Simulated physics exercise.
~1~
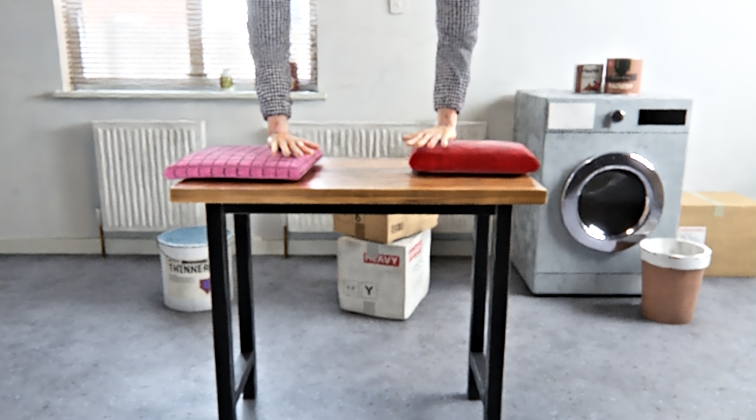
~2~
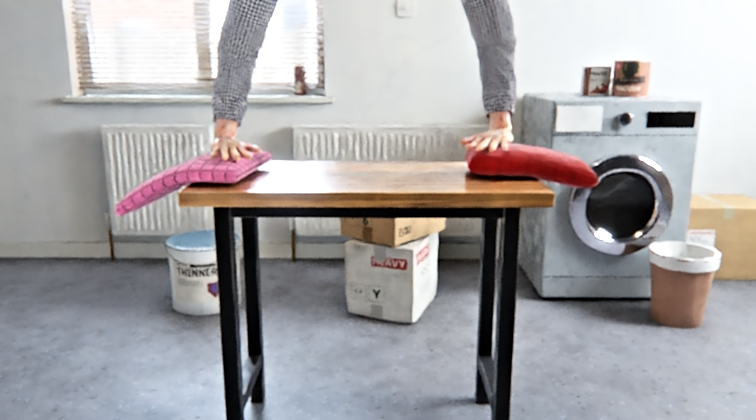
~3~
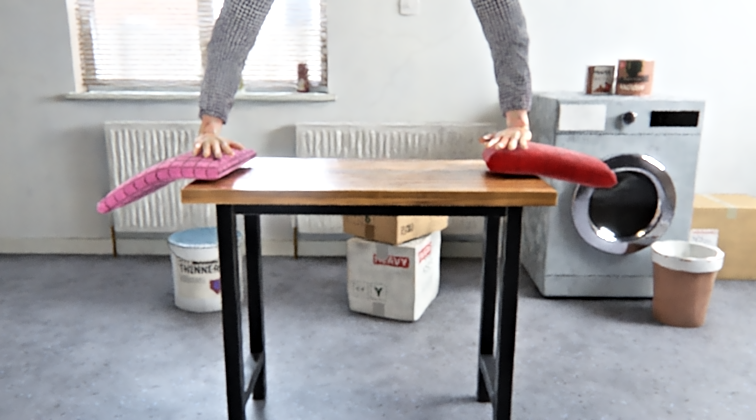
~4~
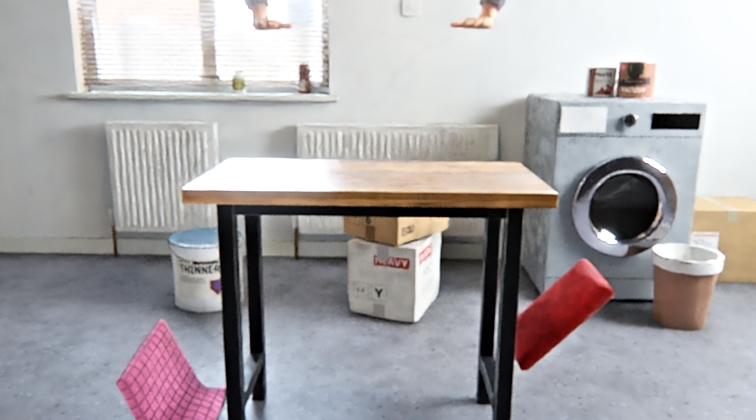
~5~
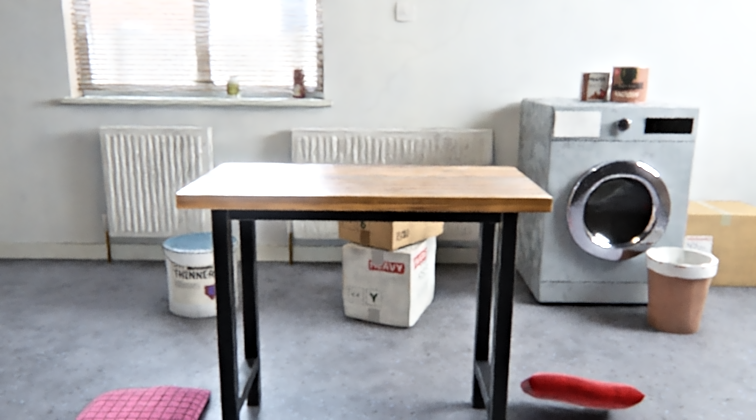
We see two hands push a pink seat pad left and a red sack right across a wooden table until both droop over opposite ends. The hands lift away, both items fall, and they end up lying on the floor on either side of the table.
